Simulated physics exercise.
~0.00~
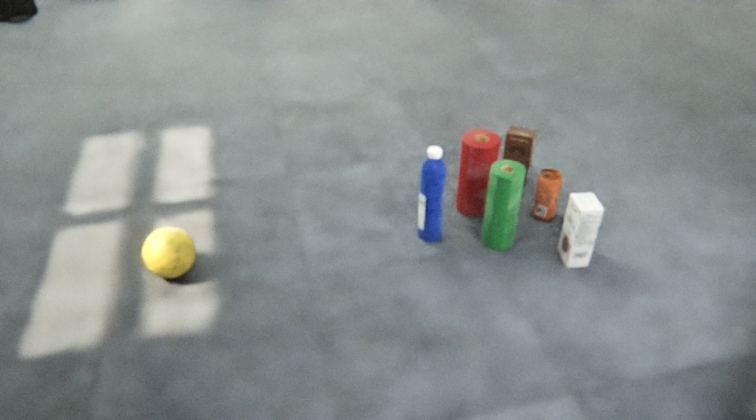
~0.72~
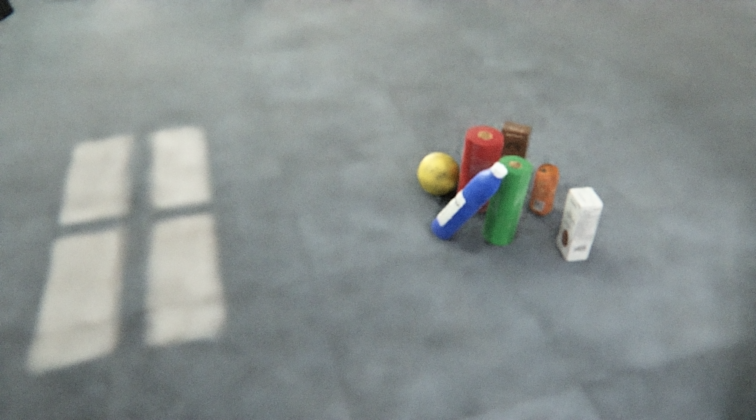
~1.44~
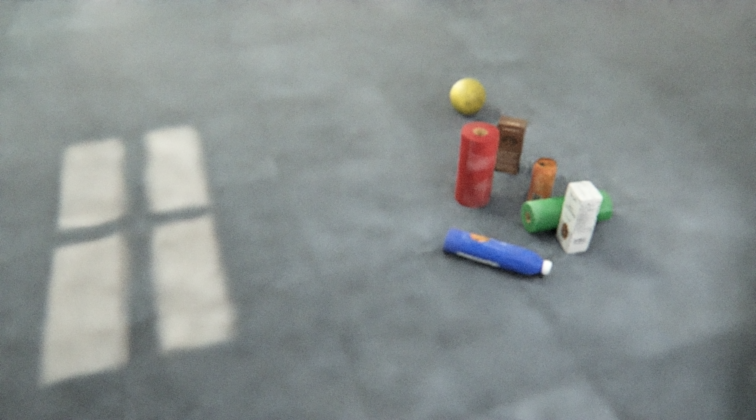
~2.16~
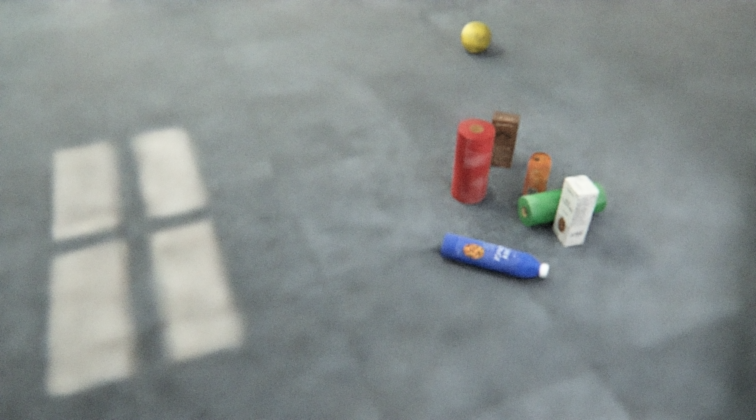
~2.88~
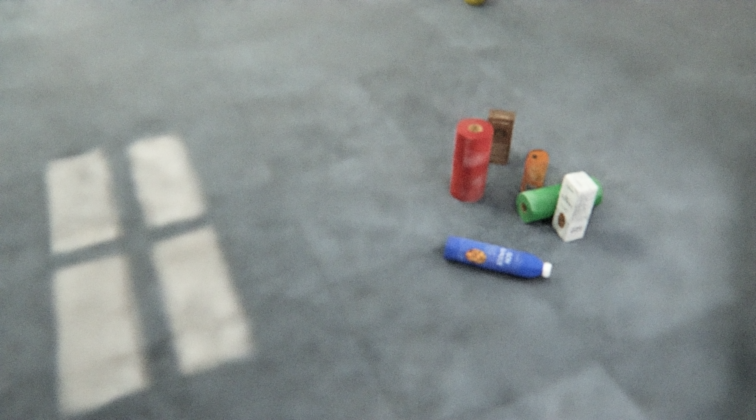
To begin with, a yellow ball sits apart on the left of a grey floor, near a patch of window light, while a blue bottle, a red roll, a green roll, a brown carton, an orange can and a white carton stand grouped on the right. The ball travels right and reaches the group, where the blue bottle leans sharply over. Next the bottle lies on its side, the green roll is down behind the white carton, and the ball heads away toward the back. It rolls on until only a sliver shows at the top edge, with the red roll, both cartons and the can still upright.
